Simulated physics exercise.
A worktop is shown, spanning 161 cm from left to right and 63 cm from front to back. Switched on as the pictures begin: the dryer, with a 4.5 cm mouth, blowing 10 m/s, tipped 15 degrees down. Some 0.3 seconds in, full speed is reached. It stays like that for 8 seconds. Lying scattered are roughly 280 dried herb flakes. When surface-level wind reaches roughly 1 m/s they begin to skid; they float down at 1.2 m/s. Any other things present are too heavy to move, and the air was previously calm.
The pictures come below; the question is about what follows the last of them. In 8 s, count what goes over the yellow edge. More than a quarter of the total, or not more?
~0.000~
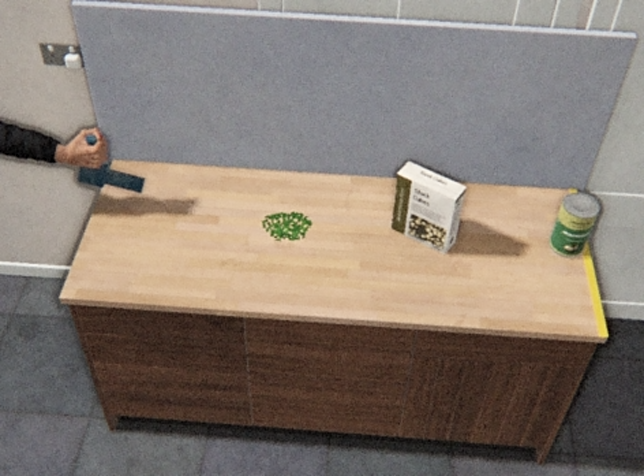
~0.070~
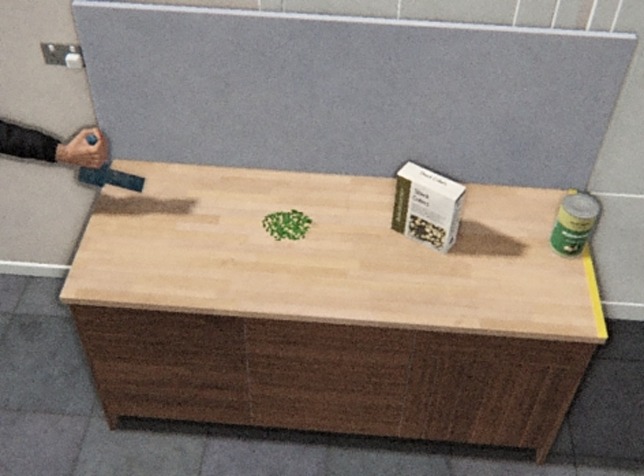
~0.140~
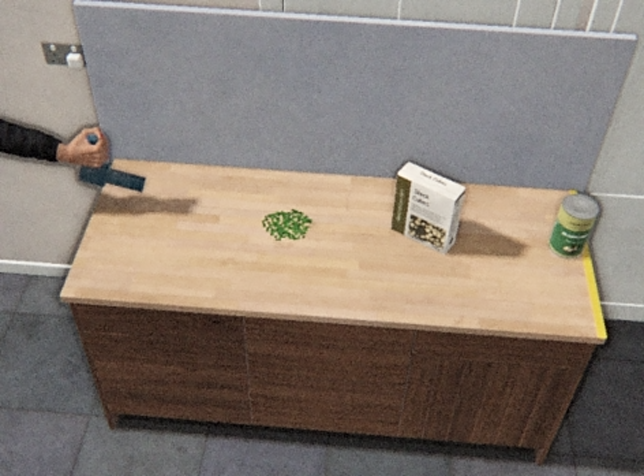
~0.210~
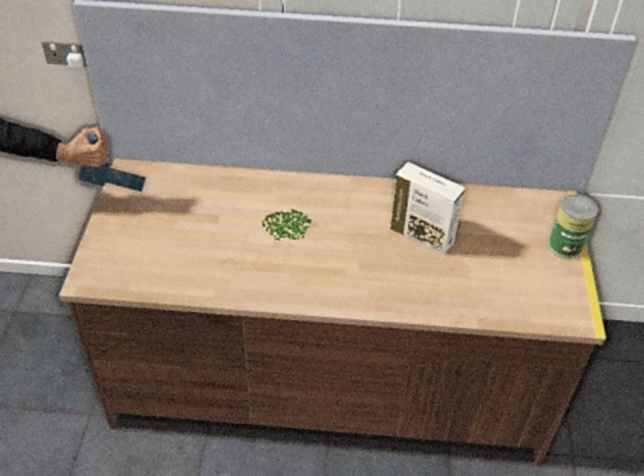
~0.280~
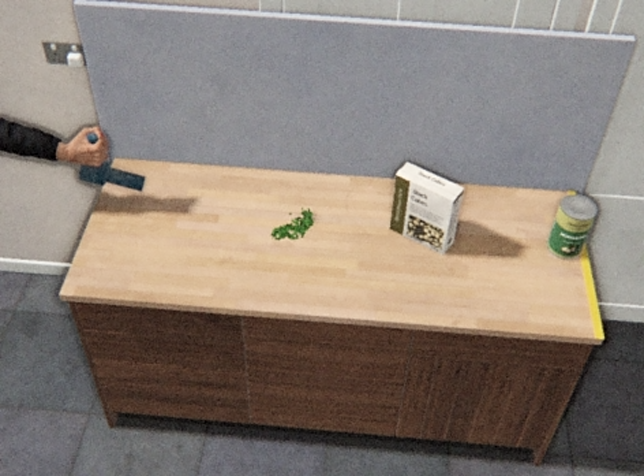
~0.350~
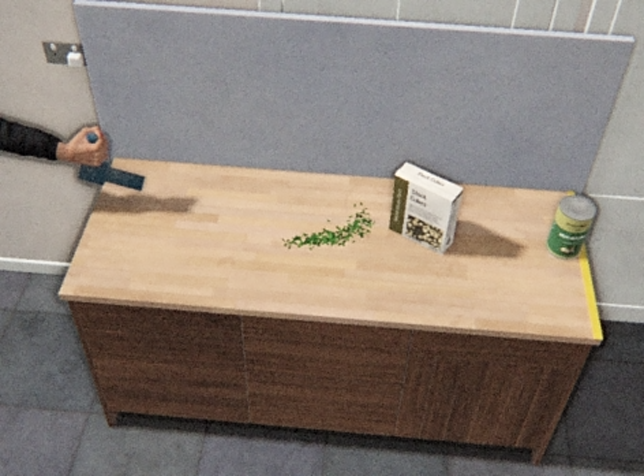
More than a quarter.
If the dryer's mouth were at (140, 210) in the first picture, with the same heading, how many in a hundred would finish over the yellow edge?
It would come out near 80 in a hundred.
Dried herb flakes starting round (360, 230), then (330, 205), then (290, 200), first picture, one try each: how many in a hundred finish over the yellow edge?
In that order: 90 %, 90 %, 100 %.
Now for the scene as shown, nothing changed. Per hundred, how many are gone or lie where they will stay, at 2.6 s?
Roughly 90 % of them.
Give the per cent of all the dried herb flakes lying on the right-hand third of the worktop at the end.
4 %.
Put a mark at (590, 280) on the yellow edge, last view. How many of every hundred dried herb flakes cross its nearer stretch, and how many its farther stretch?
Estimate: Nearer ~ 70 %; farther ~ 10 %.
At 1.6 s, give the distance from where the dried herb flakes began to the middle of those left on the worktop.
Centre offset: Approx. 90 cm.
After 1.6 s, 61 % are over the yellow edge; the middle of those still in play is near (556, 318); 48 % have settled or left.
After 2.6 s, 76 % are over the yellow edge; 92 % have settled or left.
After 4.4 s, 77 % are over the yellow edge; 95 % have settled or left.
After 8.0 s, at the end, 77 % are over the yellow edge.
